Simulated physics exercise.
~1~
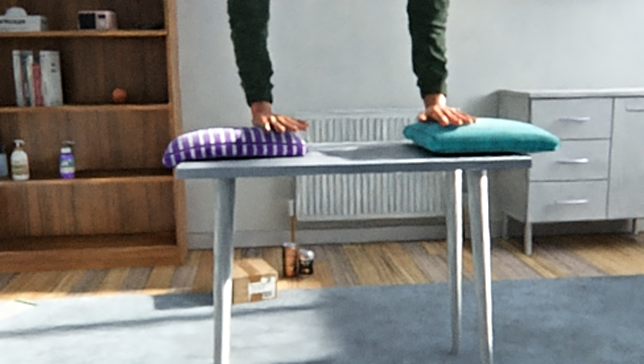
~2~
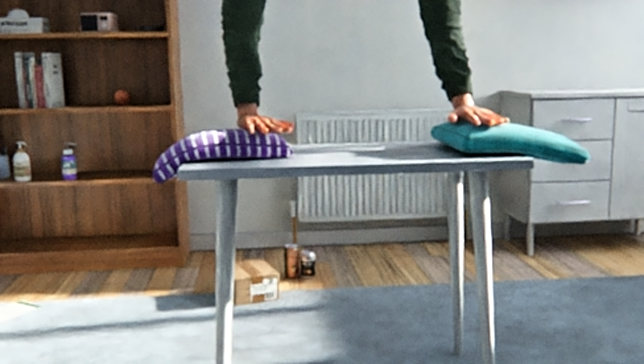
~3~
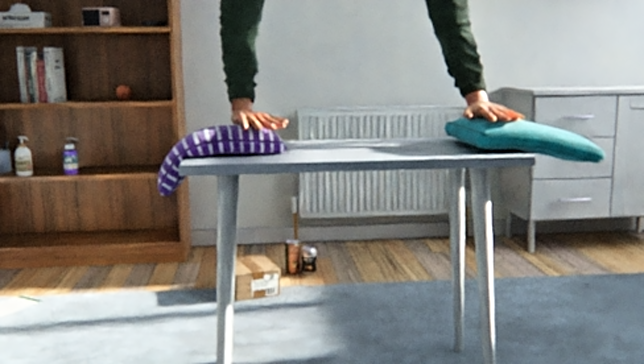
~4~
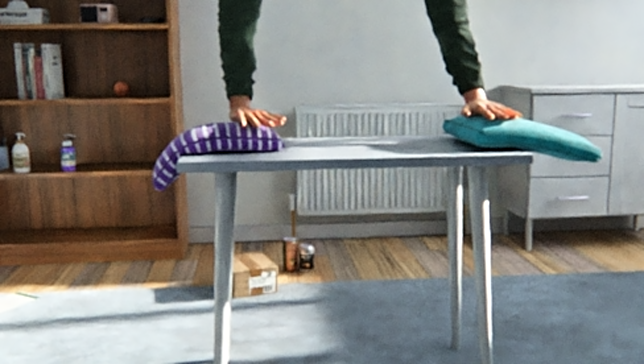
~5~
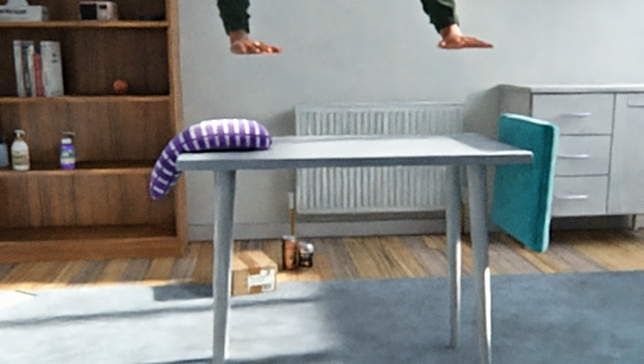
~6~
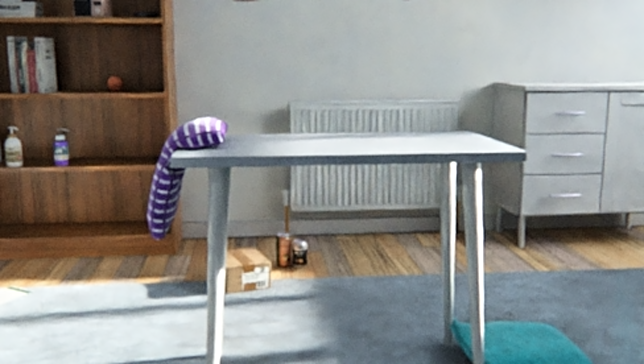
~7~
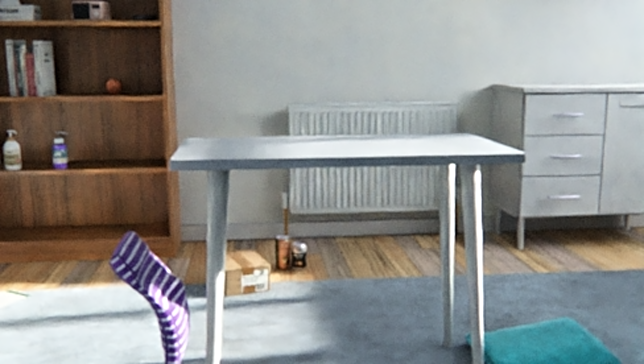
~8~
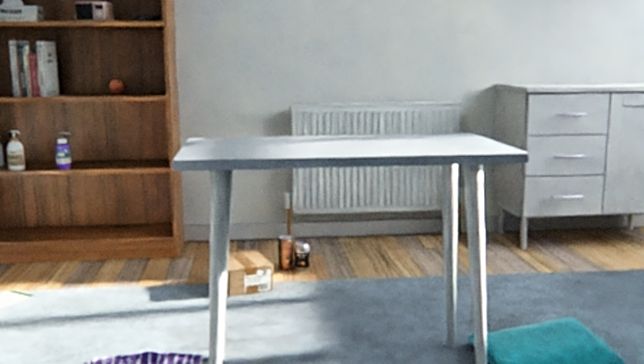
Two hands push a purple pillow and turquoise cushion apart, then lift, and both fall off.
